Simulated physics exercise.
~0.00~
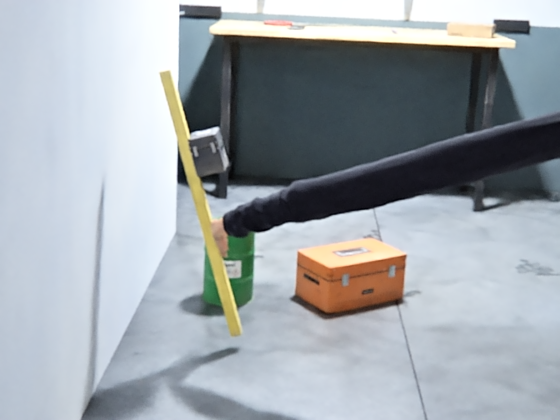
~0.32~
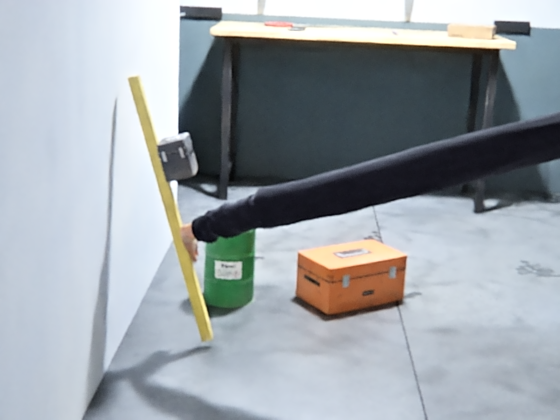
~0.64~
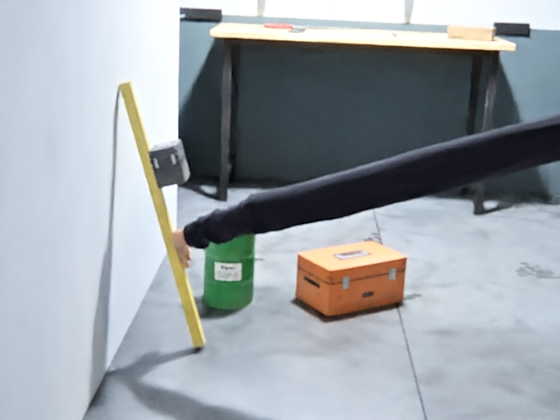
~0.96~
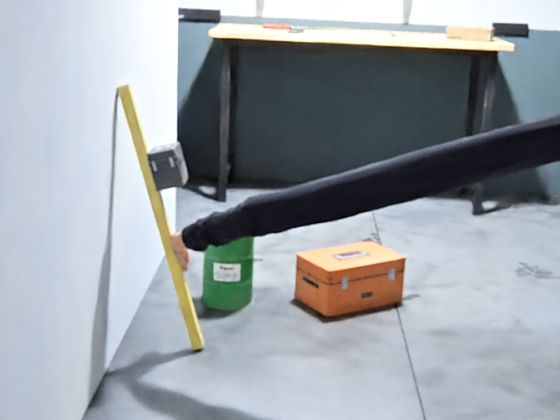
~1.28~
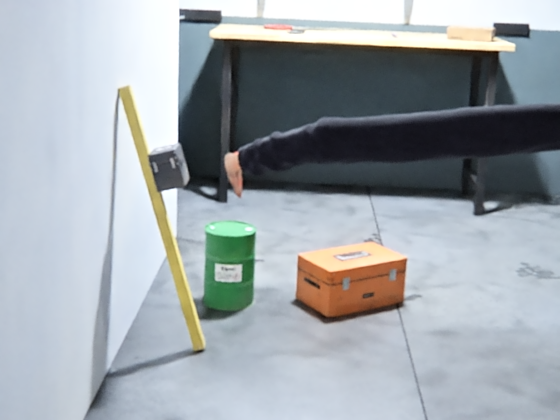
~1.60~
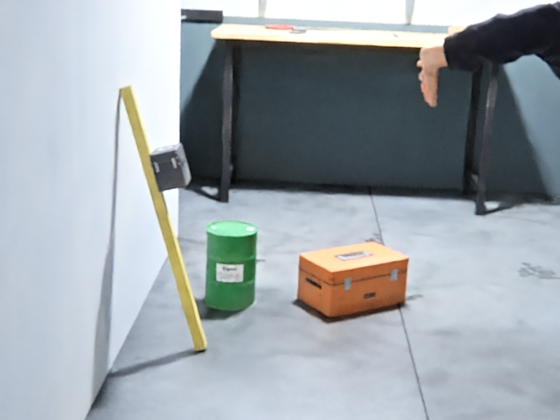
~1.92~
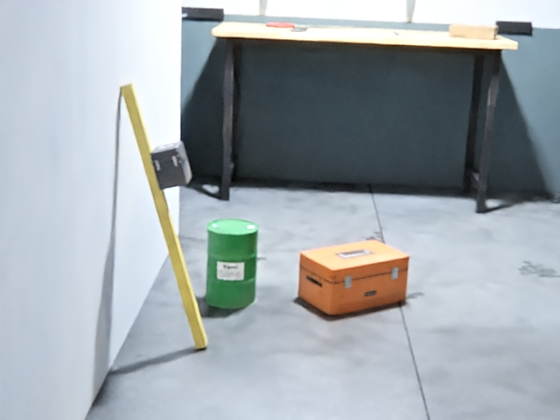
The video shows an arm in a dark sleeve moving a yellow pole left to lean against a white wall, beside a green canister and an orange toolbox. The hand then lets go and withdraws to the right, and the pole stays leaning in place.
